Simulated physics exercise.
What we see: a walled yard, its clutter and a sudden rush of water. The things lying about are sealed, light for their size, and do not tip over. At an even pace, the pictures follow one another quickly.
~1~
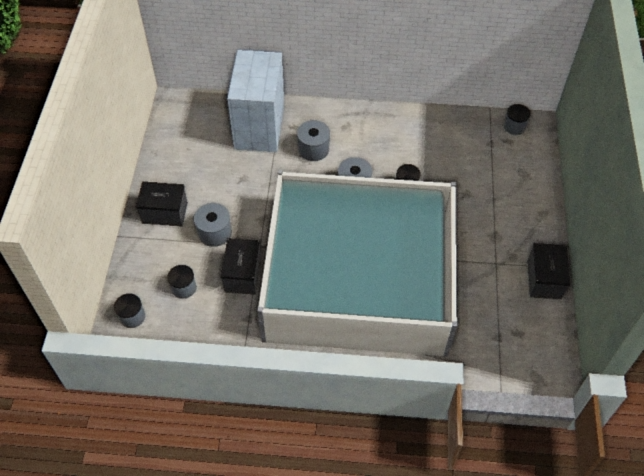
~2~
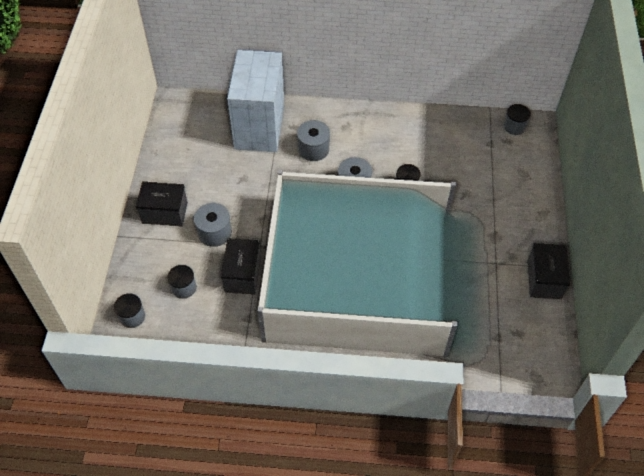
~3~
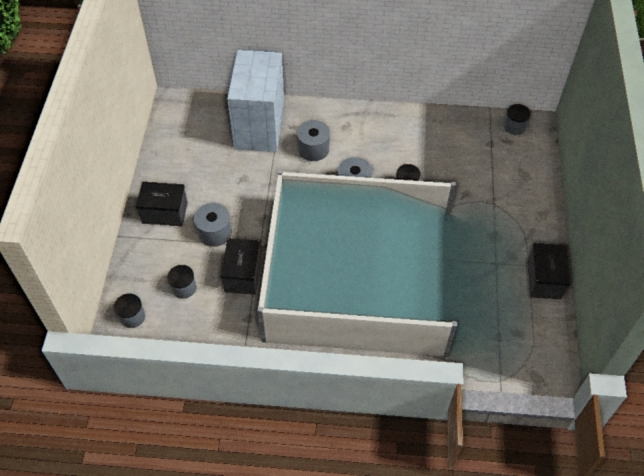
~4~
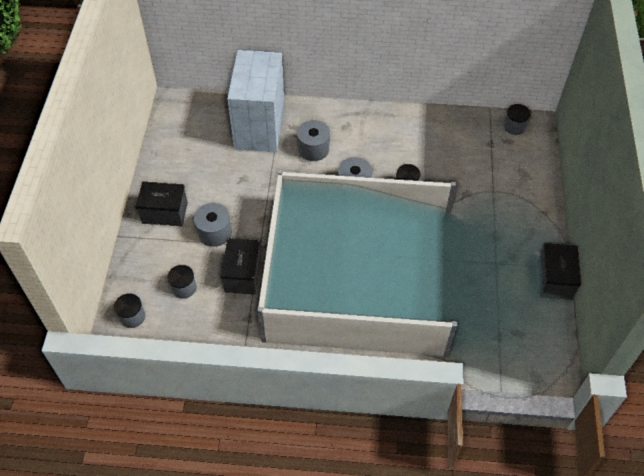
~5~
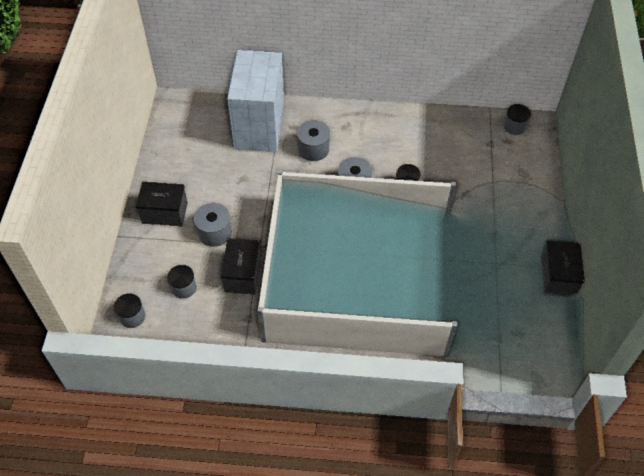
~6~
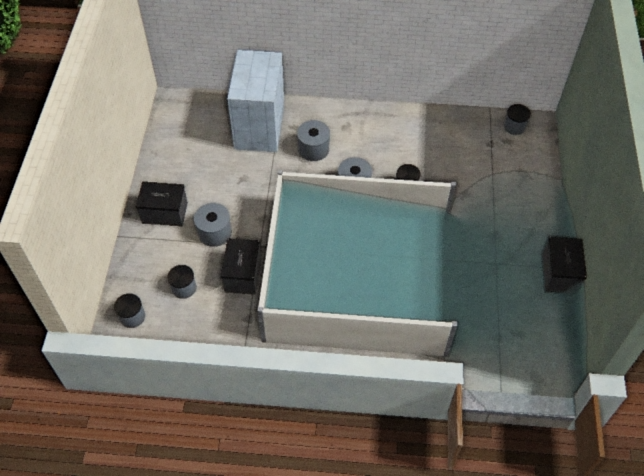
Water poured out through the open right side of a square tank in a walled yard and spread across the floor, then nudged a black box slightly right while the other objects stayed put.
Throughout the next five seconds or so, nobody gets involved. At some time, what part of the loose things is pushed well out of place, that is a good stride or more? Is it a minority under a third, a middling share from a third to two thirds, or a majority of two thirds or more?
A middling share.
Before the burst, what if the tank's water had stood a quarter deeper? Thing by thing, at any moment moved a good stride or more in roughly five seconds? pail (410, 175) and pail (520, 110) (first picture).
Fell short of it; covered that distance.
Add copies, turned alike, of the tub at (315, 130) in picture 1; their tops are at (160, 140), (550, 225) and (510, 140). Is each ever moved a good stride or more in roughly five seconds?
Here's how it goes: Never gets far, sent far off, and lastly sent far off.
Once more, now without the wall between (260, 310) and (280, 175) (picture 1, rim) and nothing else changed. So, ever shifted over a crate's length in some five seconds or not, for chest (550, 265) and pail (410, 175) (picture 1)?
In order: Fell short, covered the distance.
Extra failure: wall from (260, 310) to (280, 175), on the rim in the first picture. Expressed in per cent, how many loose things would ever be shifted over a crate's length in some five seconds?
About 80 per cent.
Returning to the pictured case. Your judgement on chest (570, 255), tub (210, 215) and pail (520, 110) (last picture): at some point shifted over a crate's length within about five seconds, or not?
Per object, same order: The full distance / the full distance / the full distance.
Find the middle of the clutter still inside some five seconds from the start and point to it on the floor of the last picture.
It comes out somewhere near (254, 239).
A moment on, 0 of 10 are well off their spots; 1 afloat.
Next, 1 of 10 are well off their spots; 2 afloat.
Later, 3 of 10 are well off their spots; 1 afloat.
In the end, 4 of 10 are well off their spots, and 4 have been at some point; 5 afloat.
